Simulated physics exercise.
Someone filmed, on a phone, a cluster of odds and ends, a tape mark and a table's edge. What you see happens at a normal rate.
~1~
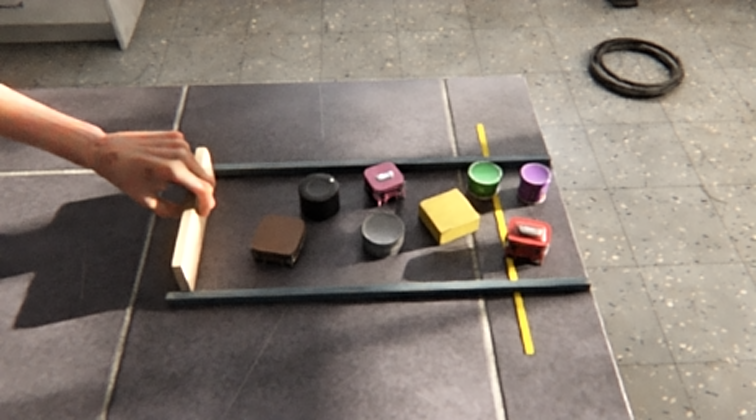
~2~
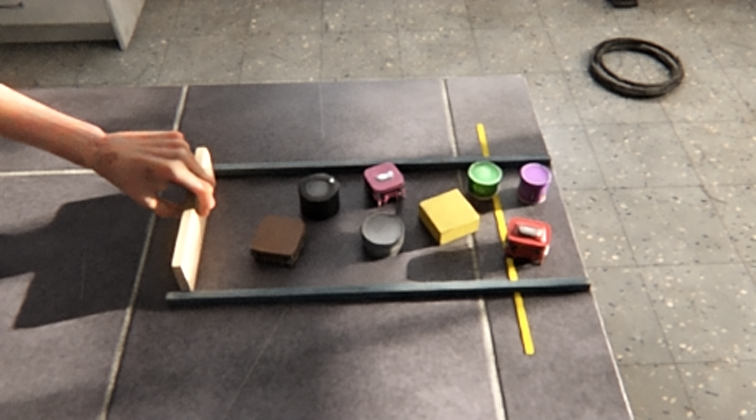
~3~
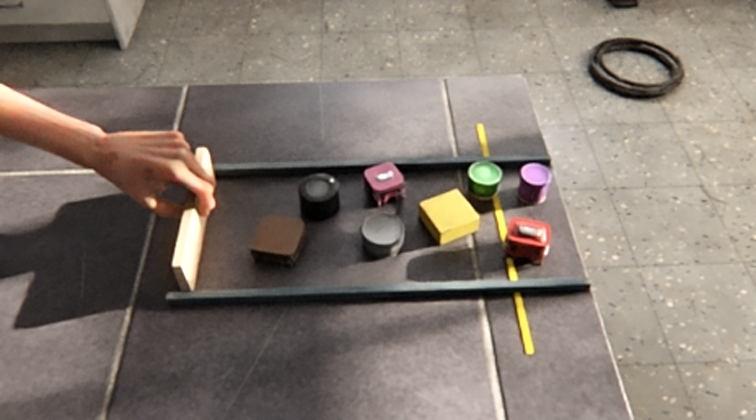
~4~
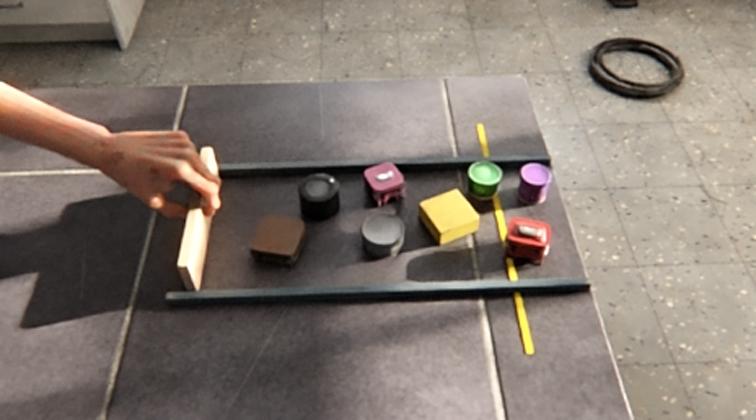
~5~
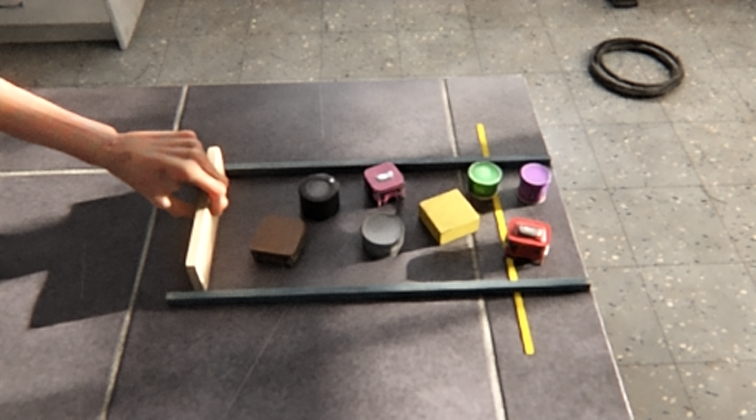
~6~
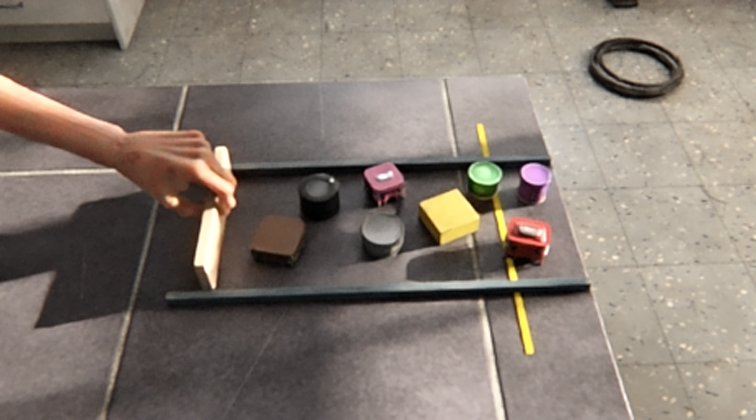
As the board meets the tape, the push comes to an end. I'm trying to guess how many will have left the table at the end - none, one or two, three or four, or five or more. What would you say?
Off the edge: Just one to two.
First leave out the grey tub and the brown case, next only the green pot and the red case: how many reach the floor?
The count is 1 in one try and 1 in the other, in that order.
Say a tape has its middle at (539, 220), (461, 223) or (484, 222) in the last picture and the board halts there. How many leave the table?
The three tries give 5, 0 and 2.
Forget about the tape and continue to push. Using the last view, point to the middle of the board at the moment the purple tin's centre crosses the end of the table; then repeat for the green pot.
The middle is at (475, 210) when it's the purple tin, and at (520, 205) when it's the green pot.
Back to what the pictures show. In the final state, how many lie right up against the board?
The count comes out at 3.
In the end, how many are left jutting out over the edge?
It's 2.
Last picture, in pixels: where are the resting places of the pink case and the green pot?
The pink case stops around (508, 171); the green pot around (539, 169).
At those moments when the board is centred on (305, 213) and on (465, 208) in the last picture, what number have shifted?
At that stage 2; at the next, 8.
Soon after, none off yet; purple tin at rest near (533, 184); red case at rest near (527, 241); green pot at rest near (484, 181).
At rest, the number that fall off is one or two; fallen, red case and purple tin.
